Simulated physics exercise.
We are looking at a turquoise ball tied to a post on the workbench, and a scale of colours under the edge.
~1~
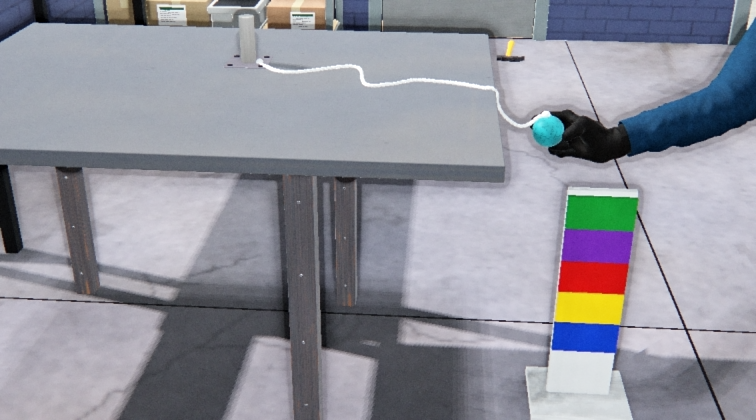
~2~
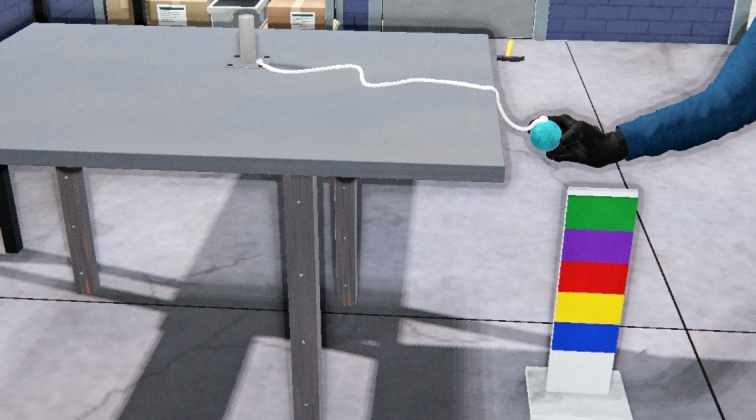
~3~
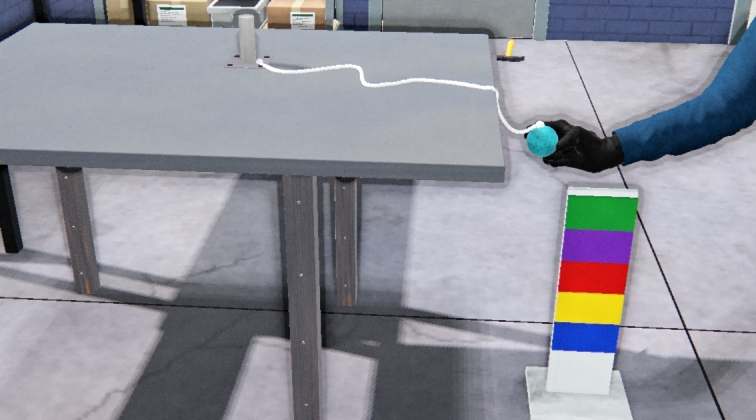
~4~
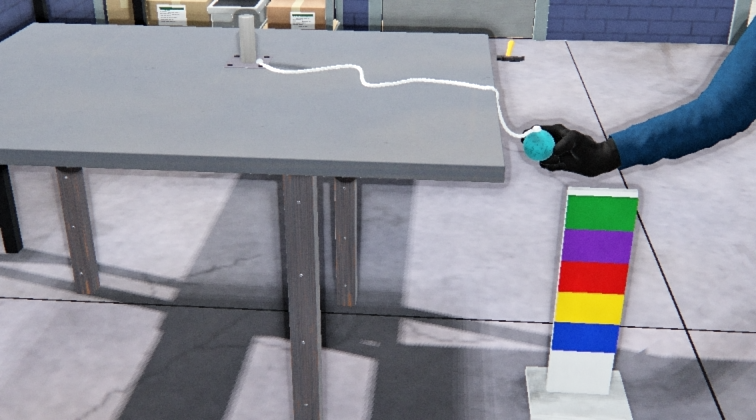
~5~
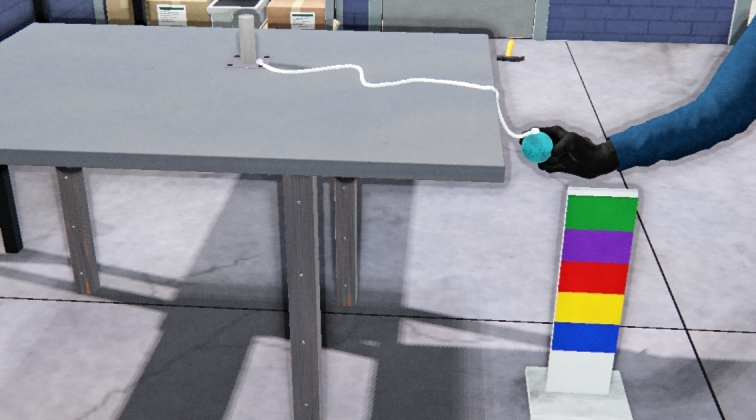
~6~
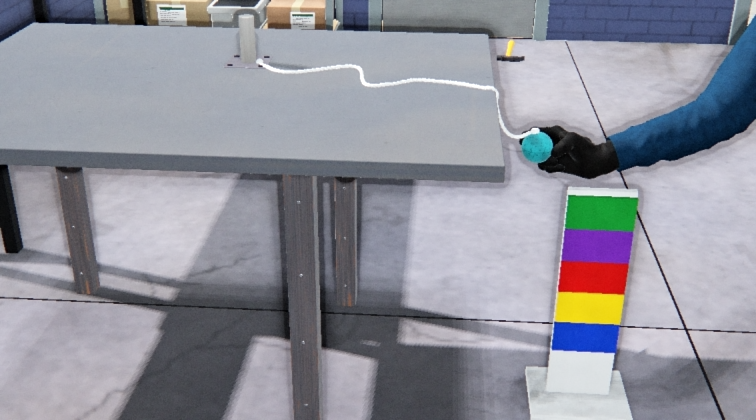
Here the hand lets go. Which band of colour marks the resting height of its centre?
The purple band marks it.
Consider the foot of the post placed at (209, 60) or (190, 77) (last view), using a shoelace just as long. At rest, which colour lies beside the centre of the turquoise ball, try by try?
For the first try, green; for the second, green.
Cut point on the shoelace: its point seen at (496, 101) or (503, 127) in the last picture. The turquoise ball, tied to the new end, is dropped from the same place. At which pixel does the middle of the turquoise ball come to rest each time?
It ends up at (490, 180) the first time and at (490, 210) the second.
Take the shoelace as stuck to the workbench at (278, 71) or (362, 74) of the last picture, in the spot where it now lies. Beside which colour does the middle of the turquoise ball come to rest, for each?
First try purple, second try green.
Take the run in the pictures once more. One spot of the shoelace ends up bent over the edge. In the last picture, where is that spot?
You'll find it close to (432, 81).
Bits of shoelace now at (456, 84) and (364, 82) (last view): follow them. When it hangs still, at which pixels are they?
I'd say about (495, 118) for one and about (420, 79) for the other.
A little later, ball near (491, 227); level with purple.
Next, ball near (492, 234); level with purple.
When it is over, ball near (490, 238); level with purple. Its middle rests at the purple band.
